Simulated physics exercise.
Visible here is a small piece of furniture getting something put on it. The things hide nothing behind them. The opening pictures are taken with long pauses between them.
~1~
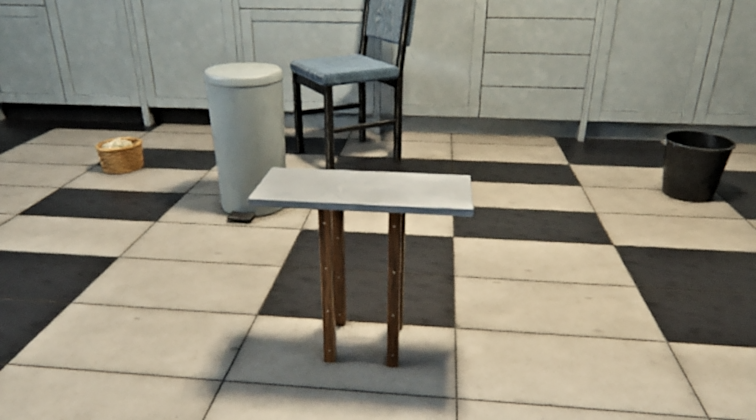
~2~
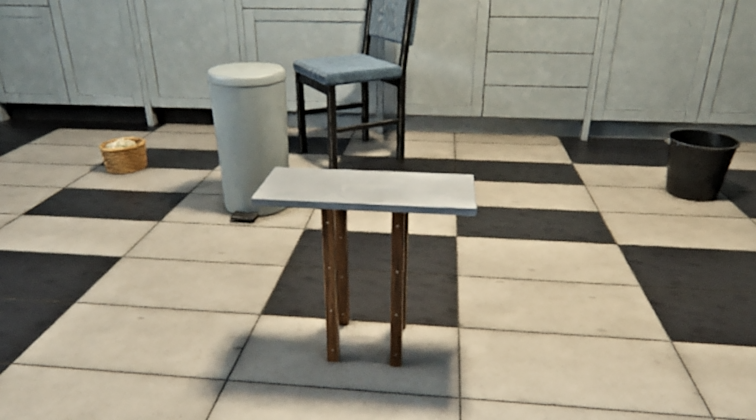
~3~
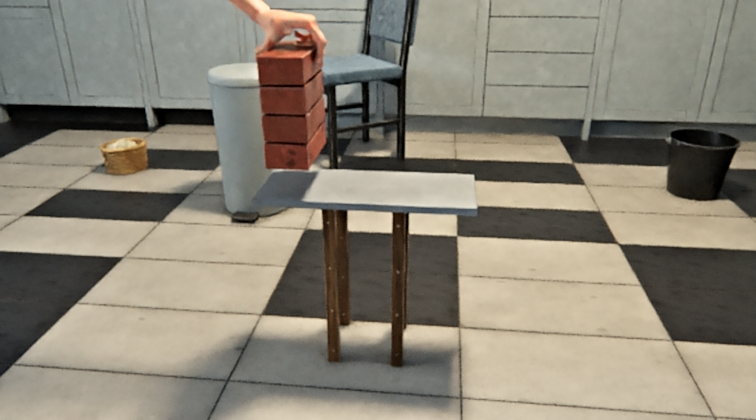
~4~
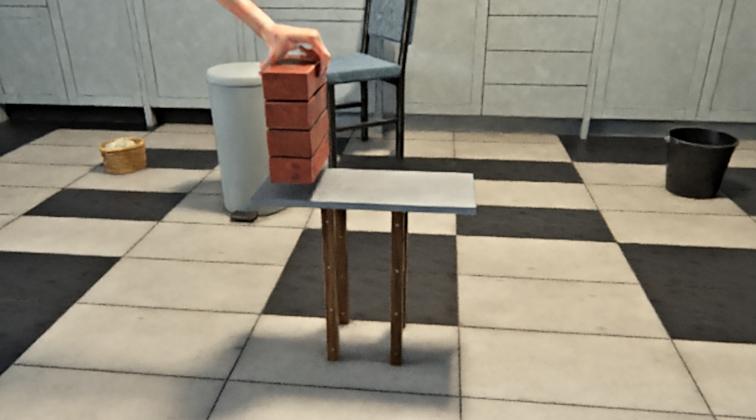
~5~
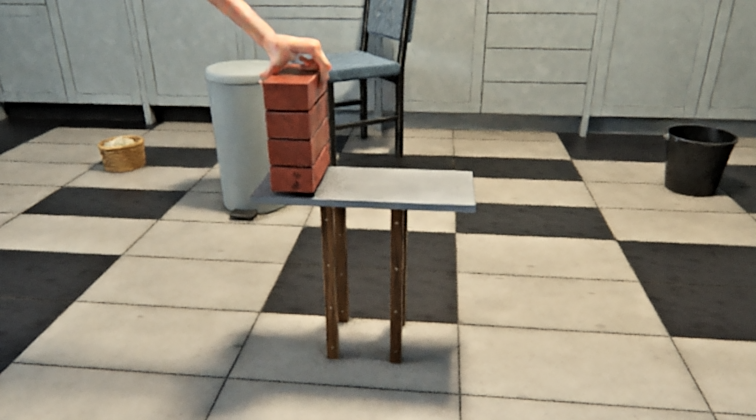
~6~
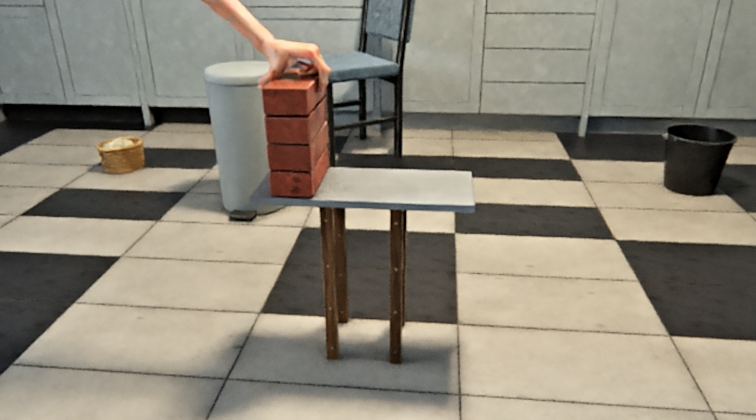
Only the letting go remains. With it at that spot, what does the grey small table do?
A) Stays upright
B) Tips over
Tips over.
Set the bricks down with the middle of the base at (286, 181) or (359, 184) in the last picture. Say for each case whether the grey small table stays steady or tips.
Try by try, it tips up; holds firm.
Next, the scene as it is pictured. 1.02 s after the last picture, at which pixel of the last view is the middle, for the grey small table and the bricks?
Middles at about (289, 185) and (208, 159).
Then, 1.02 s on from there, grey small table turned 24° from its first pose near (289, 185).
Then, 1.22 s on from there, grey small table turned 54° from its first pose near (213, 221).
In the end, the grey small table tips up, near (188, 253).
